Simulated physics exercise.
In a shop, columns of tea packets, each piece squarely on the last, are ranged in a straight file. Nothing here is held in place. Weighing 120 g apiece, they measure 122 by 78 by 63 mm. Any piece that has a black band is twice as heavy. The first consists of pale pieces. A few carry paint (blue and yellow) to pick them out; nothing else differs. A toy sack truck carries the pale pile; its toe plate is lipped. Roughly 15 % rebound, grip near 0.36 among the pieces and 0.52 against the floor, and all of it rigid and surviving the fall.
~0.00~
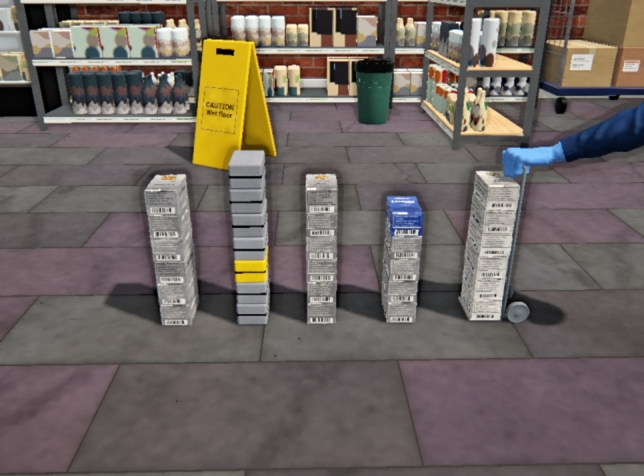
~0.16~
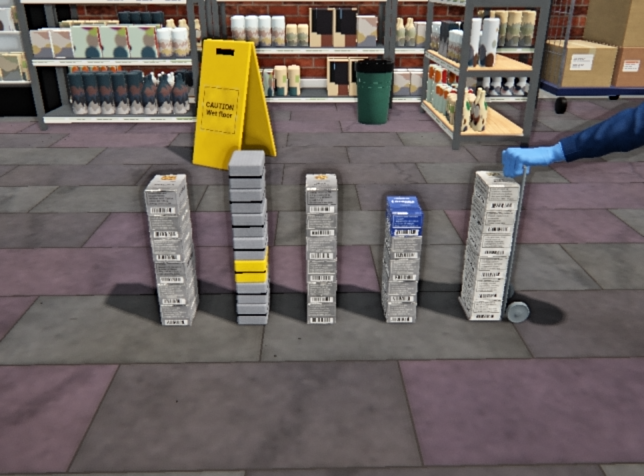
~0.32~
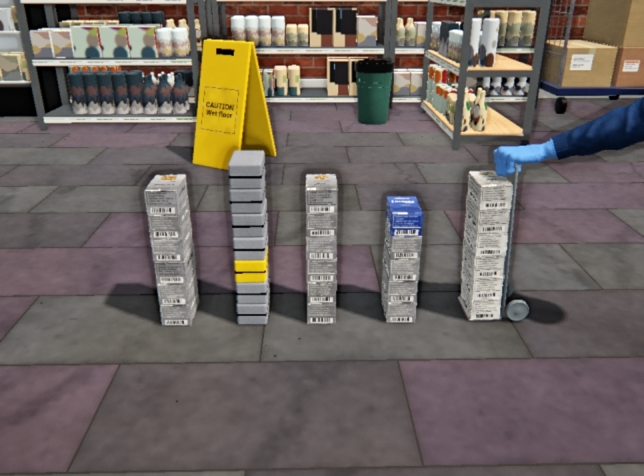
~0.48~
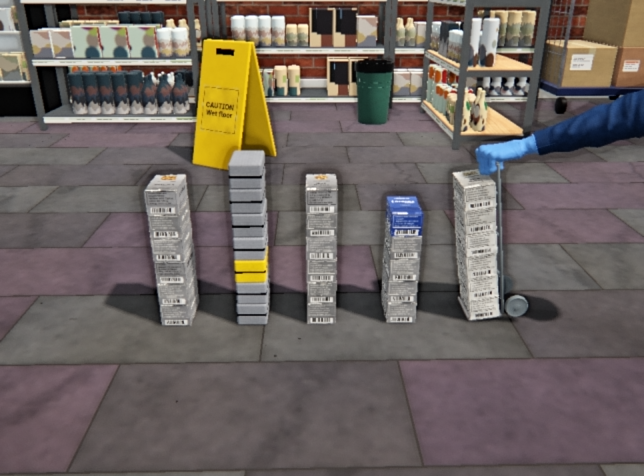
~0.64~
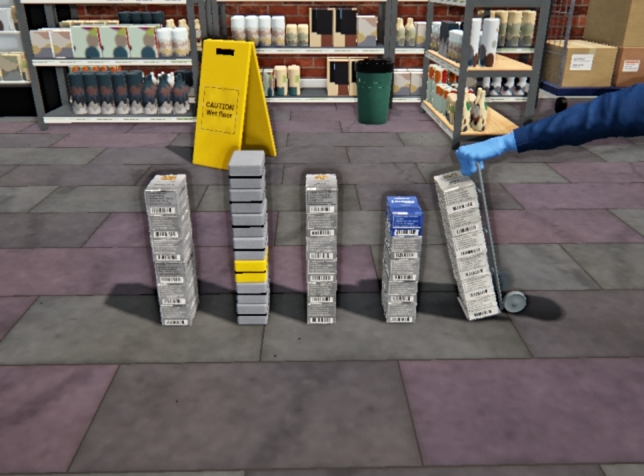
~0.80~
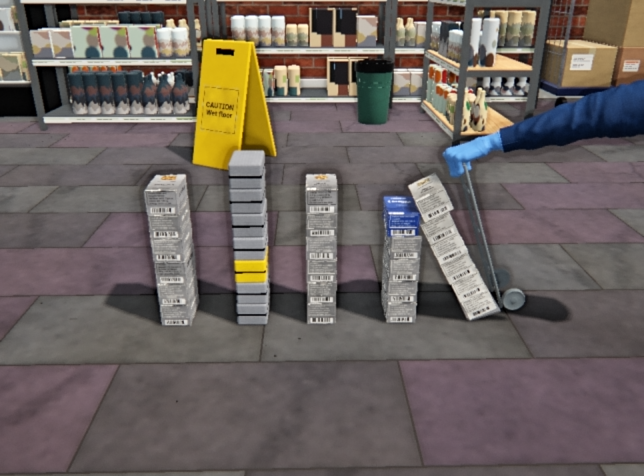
A blue-gloved hand tilting a small hand truck leftward, its stack of pale boxes leaning over and touching a blue-topped stack.
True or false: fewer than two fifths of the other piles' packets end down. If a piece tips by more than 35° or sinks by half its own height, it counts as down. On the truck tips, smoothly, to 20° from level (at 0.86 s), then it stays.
False.
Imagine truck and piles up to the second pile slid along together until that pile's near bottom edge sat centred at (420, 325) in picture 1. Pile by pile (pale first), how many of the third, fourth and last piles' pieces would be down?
Pile by pile, third 0, fourth 0, last 0.
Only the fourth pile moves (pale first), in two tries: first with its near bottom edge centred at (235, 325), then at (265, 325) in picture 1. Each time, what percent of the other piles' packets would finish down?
You'd get 100 percent the first time and 100 percent the second.
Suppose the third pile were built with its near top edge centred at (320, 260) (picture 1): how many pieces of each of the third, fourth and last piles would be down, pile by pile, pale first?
You'd get third 0, fourth 0 and last 0.
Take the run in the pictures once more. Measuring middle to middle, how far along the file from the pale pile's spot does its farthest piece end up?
Distance along: Near 44 cm.
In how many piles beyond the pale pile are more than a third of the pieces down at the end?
I make it 4 of the piles.
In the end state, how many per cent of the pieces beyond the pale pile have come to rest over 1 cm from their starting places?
95 percent of them have shifted.
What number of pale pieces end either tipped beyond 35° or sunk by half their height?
The answer is 6 pale pieces.
Around 1.08 s, 6 of the pale pile down; none of the 24 other packets down, 5 disturbed; blue packet tipped 19°.
Around 1.54 s, 6 of the pale pile down; 4 of the 24 other packets down; yellow packet tipped 6°; blue packet tipped 5°, 59 mm lower.
Around 2.02 s, 6 of the pale pile down; 17 of the 24 other packets down; blue packet tipped 48°, 12 cm lower; yellow packet tipped 40°, 19 mm lower.
Around 2.32 s, 6 of the pale pile down; 22 of the 24 other packets down; yellow packet tipped 57°, 54 mm lower; blue packet tipped 41°, 13 cm lower.
Finally (3.3 s), 6 of the pale pile down; 22 of the 24 other packets down; yellow packet tipped 56°, 55 mm lower; blue packet tipped 44°, 13 cm lower. That is 92 per cent. Seen by the last camera, middles, yellow packet near (193, 281), blue packet near (277, 261).
